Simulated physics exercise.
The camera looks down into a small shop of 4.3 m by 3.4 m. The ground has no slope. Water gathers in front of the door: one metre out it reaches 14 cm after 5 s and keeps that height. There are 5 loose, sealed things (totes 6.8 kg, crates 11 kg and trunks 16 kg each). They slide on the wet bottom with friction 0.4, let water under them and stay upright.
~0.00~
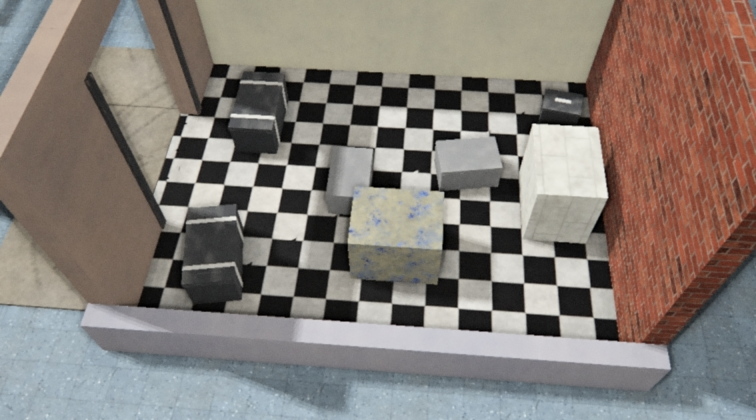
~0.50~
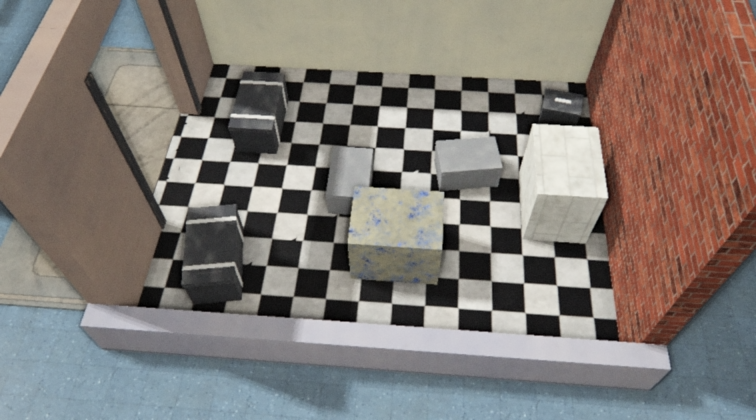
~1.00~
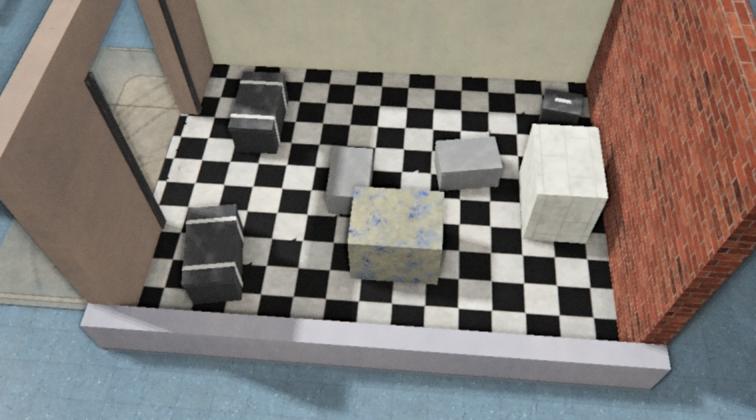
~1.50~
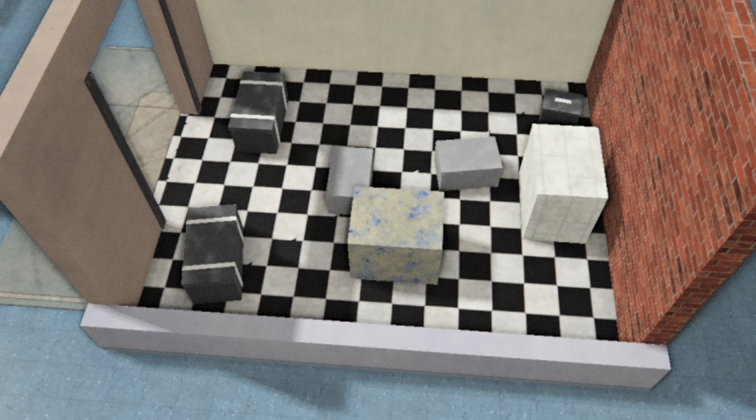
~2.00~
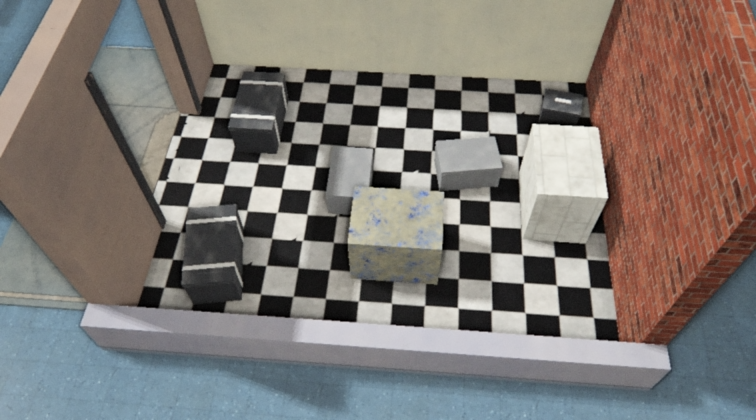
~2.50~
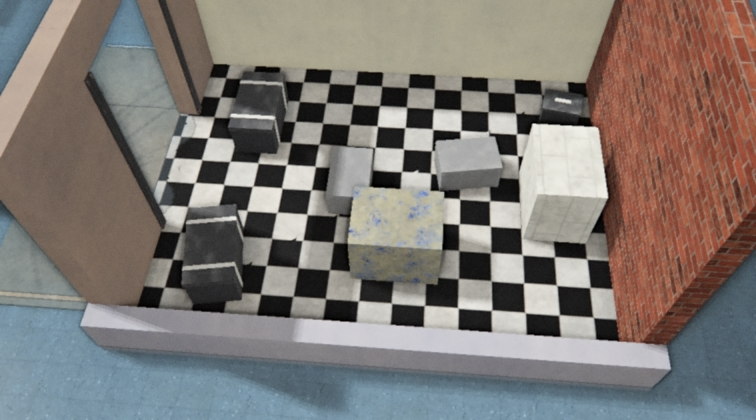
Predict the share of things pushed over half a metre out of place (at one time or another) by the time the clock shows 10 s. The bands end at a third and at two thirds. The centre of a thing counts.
That comes to from one to two thirds.
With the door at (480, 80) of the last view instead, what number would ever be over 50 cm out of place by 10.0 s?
Then 2.
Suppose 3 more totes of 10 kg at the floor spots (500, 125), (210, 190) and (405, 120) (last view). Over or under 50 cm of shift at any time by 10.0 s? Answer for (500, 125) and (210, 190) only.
In that order: Less, more.
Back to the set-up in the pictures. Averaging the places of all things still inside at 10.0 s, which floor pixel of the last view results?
Around (457, 171).
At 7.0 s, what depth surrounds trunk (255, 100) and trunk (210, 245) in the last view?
About 4 and 2 cm.
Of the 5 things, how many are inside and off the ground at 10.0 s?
3 of them.
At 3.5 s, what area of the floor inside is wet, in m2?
About 1.0 m2.
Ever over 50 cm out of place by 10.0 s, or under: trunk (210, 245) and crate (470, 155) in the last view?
In that order: Less, short of it.
After 3.5 s 0 of 5 are over 50 cm from their spots; 0 afloat.
After 4.5 s 0 of 5 are over 50 cm from their spots; 0 afloat.
After 7.0 s 2 of 5 are over 50 cm from their spots; 0 afloat.
After 10.0 s 2 of 5 are over 50 cm from their spots, and 2 have been at some point; 3 afloat.
